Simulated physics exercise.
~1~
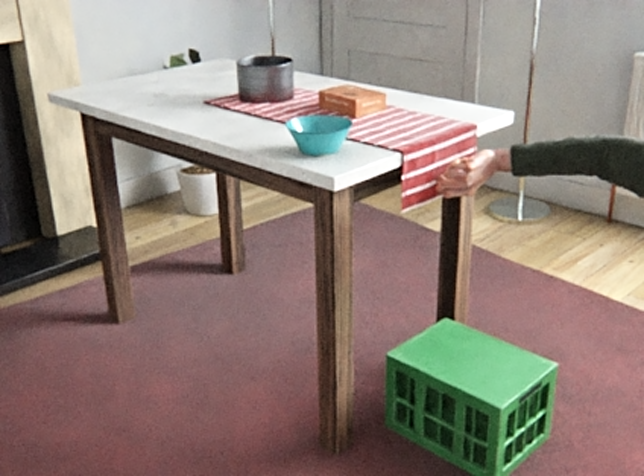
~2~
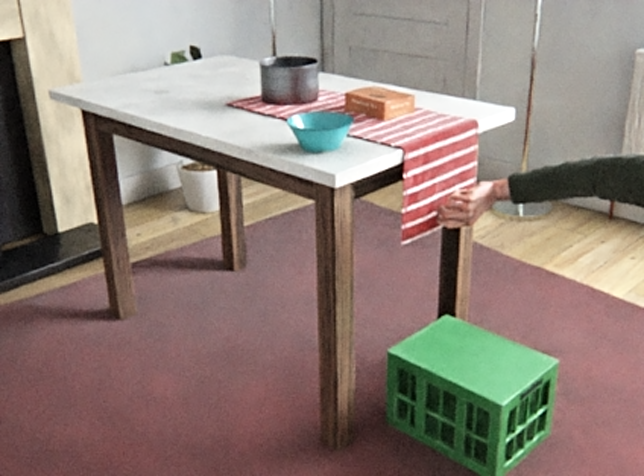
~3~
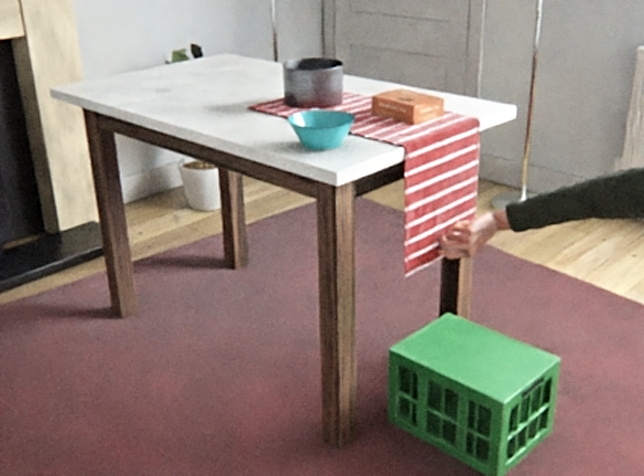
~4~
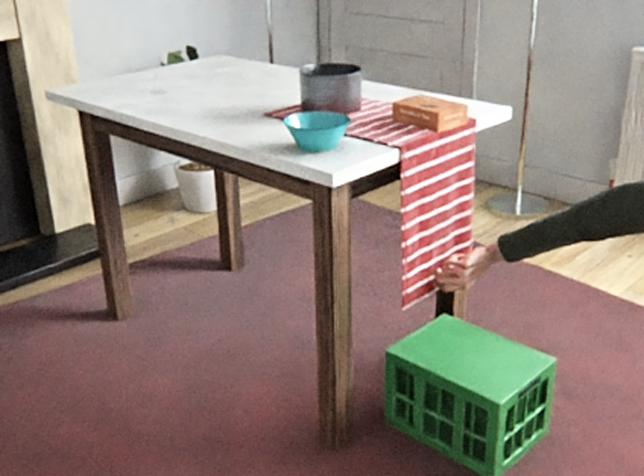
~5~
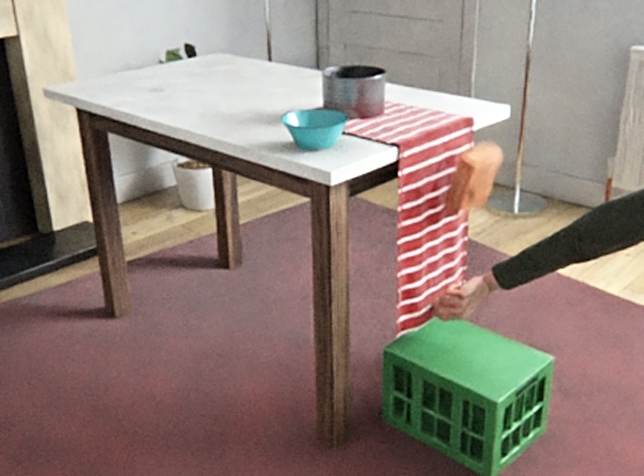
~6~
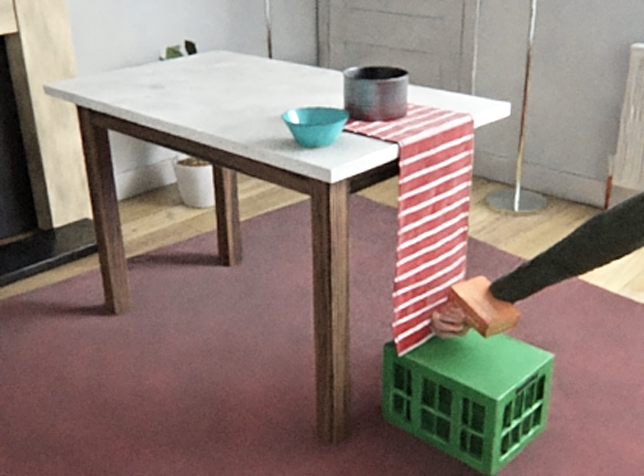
A red-and-white striped scarf lies across the right end of a white-topped table, seen from slightly above in a swaying view of a room with a dark red rug. A dark pot and an orange packet rest on the cloth, a turquoise bowl sits nearer the front edge, and a green crate stands below. A hand from the right draws the hanging end downward, carrying pot and packet toward the edge. The packet tips over and falls, turning, toward the crate. Finally the hem reaches the crate, the packet is down by the hand, and the pot and bowl remain on the table.
